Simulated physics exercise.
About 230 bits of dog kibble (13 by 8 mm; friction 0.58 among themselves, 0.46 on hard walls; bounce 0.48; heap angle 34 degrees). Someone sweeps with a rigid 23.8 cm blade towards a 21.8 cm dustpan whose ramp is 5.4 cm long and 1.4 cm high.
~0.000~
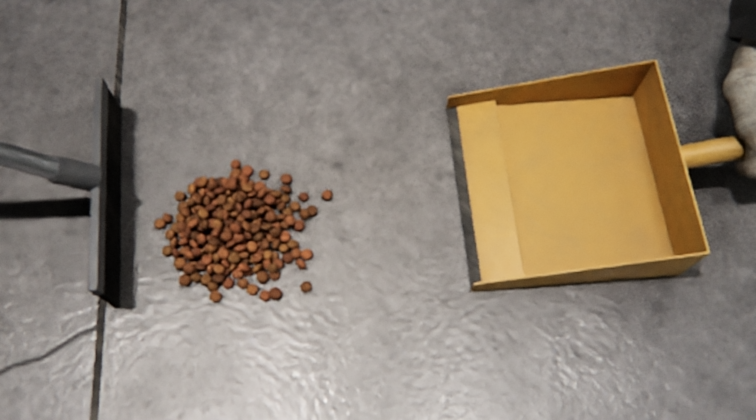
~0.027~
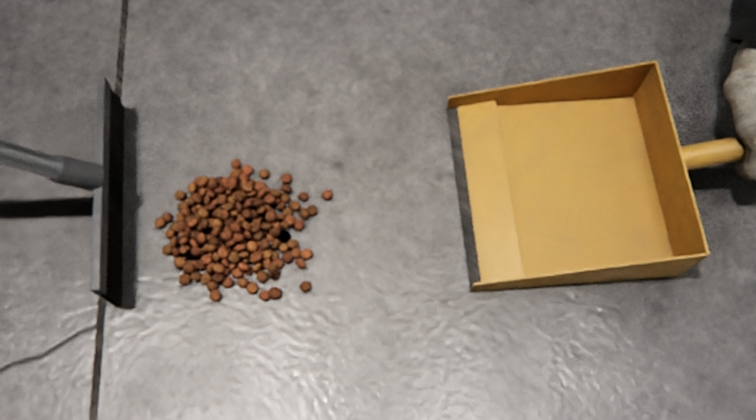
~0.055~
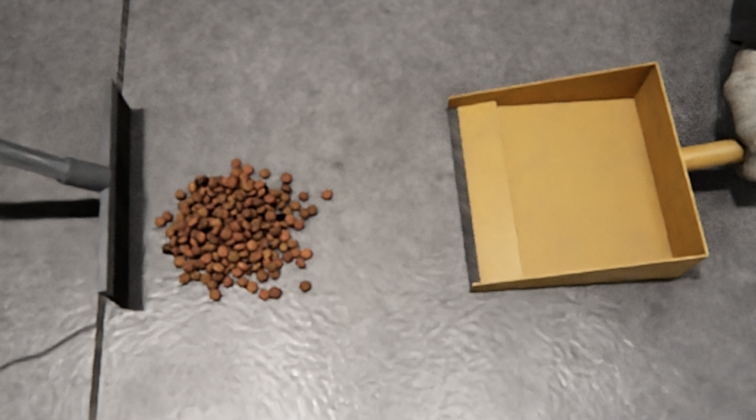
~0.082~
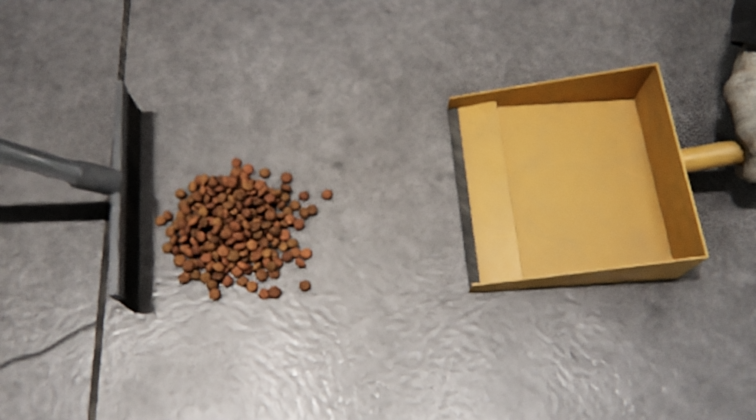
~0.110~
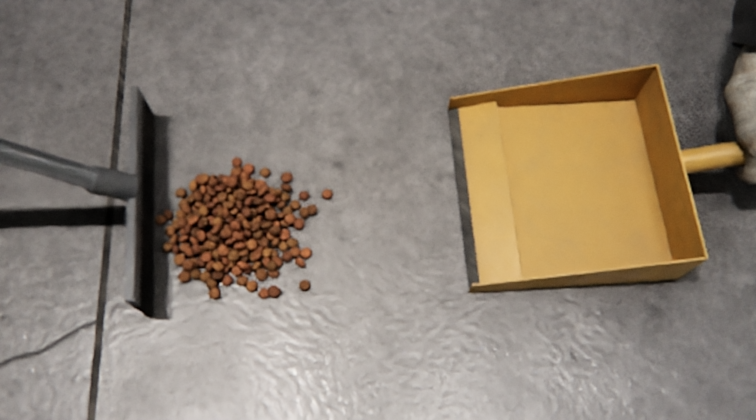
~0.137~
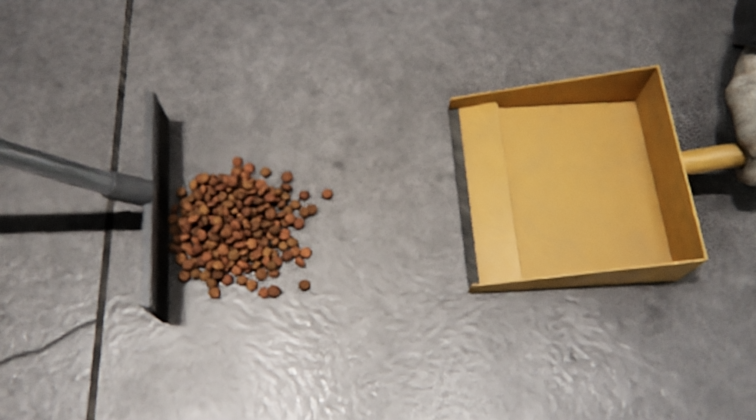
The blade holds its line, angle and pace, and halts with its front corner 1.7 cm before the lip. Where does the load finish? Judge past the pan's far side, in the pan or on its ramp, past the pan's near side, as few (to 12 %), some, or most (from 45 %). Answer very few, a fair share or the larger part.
Past the pan's far side: Very few; in the pan or on its ramp: A fair share; past the pan's near side: A fair share.
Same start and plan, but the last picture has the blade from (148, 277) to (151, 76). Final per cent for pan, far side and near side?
Pan 50, far 0, near 5.
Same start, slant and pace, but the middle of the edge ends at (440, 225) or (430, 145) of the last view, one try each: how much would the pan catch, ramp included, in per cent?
About 45 and 45 per cent.
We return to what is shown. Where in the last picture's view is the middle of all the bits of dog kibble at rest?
Near (468, 262).
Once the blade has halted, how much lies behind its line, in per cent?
Some 20 per cent.
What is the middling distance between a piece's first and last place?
About 26 cm.
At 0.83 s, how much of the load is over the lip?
Some 20 per cent.
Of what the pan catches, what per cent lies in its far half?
Some 0 per cent.
After 0.38 s, middle of the blade 17 cm from the lip; 0 % over the lip, far side 0 %, near side 15 %.
After 0.54 s, middle of the blade 8 cm from the lip; 0 % over the lip, far side 0 %, near side 30 %.
Then, at 0.83 s, middle of the blade 2 cm from the lip; 20 % over the lip, far side 0 %, near side 40 %.
In the end, at 1.2 s, far side 0 %, pan 20 %, near side 40 %, in front of the lip or behind the blade 40 %.
